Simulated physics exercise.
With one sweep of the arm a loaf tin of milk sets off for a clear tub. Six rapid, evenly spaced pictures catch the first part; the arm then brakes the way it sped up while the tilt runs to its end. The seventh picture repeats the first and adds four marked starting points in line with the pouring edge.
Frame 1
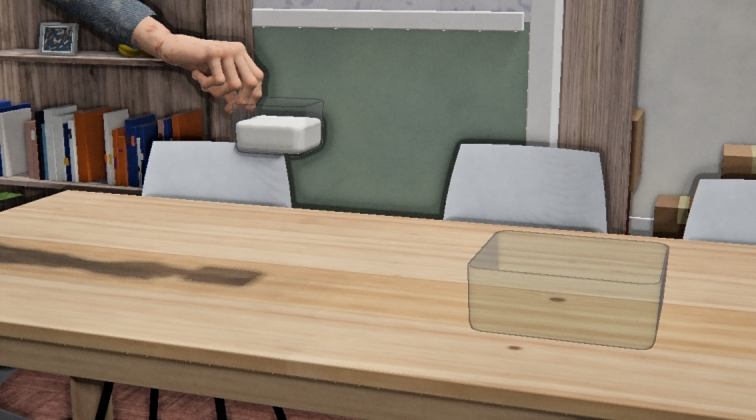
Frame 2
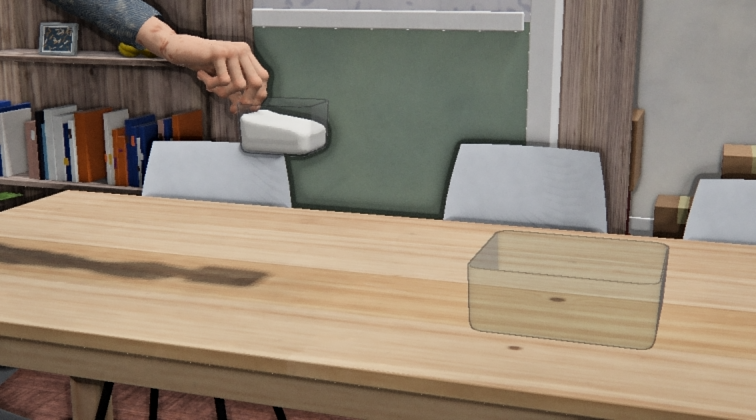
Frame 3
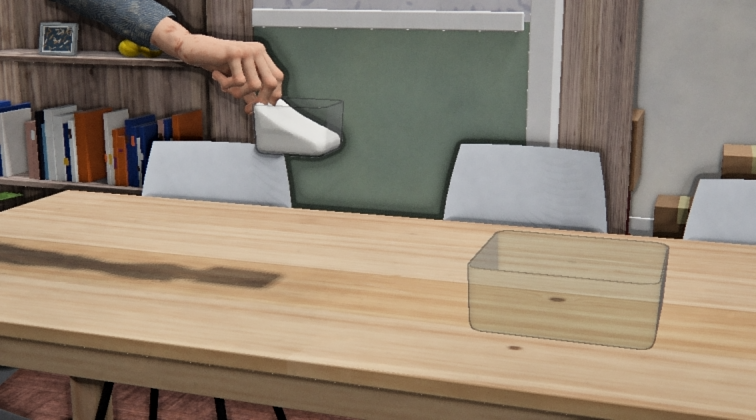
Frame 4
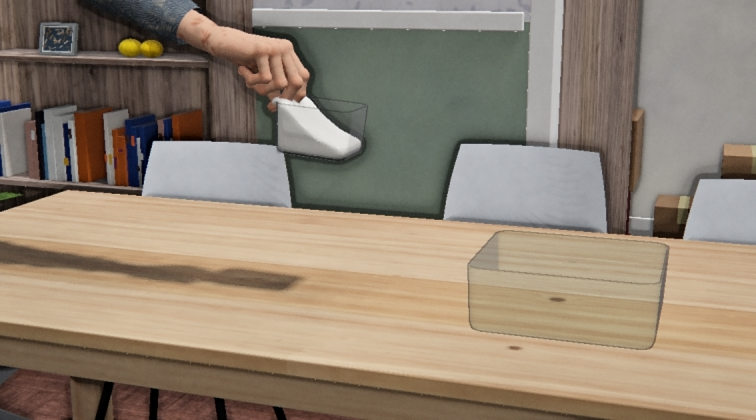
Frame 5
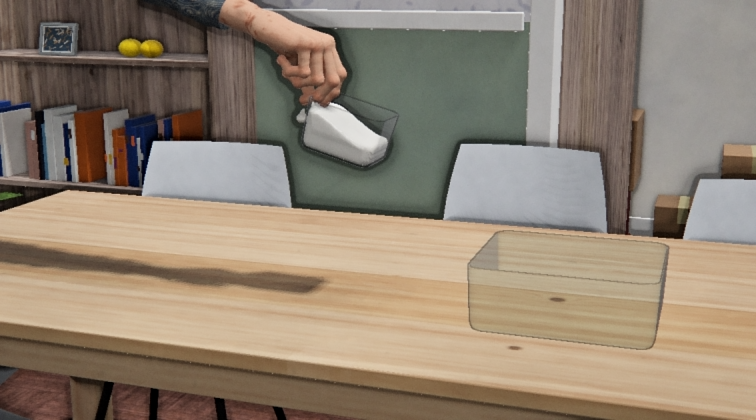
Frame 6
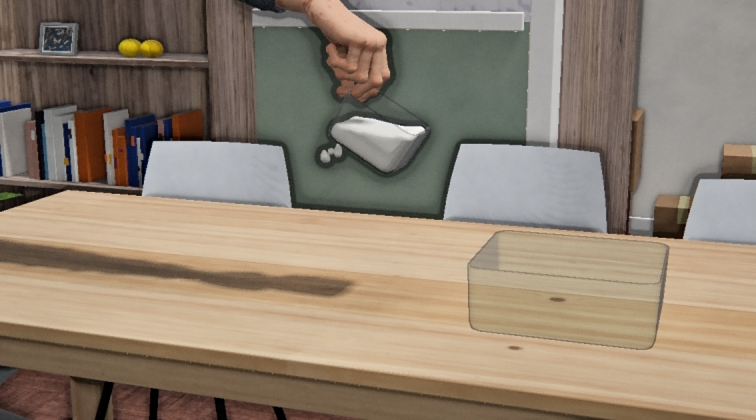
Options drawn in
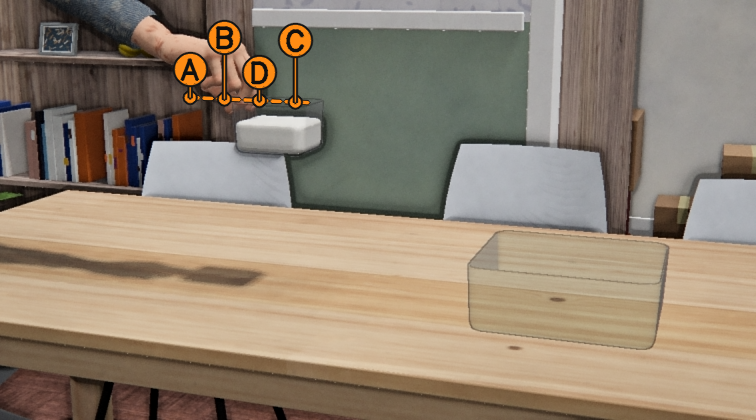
At first, a hand holds a small clear container of white milk upright above a wooden table, left of an empty clear tub. The arm sweeps right, and the milk surges up the container's left side. The container then tilts, and small white blobs slip over its left rim.
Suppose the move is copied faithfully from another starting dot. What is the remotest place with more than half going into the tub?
Choose D.
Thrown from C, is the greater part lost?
No, not at all.
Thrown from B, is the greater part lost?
Yes.
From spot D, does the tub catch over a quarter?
Yes.
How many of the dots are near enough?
Two of them.
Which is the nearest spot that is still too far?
The answer is B.
On the marked copy, A at (190, 97); B at (224, 99); C at (295, 102); D at (259, 100).
With A, about 0 % lands in the tub, 98 % falls short.
With B, about 29 % lands in the tub, 63 % falls short and 9 % goes beside or beyond.
With C, about 71 % lands in the tub, 11 % falls short and 19 % goes beside or beyond.
With D, about 62 % lands in the tub, 27 % falls short and 11 % goes beside or beyond.
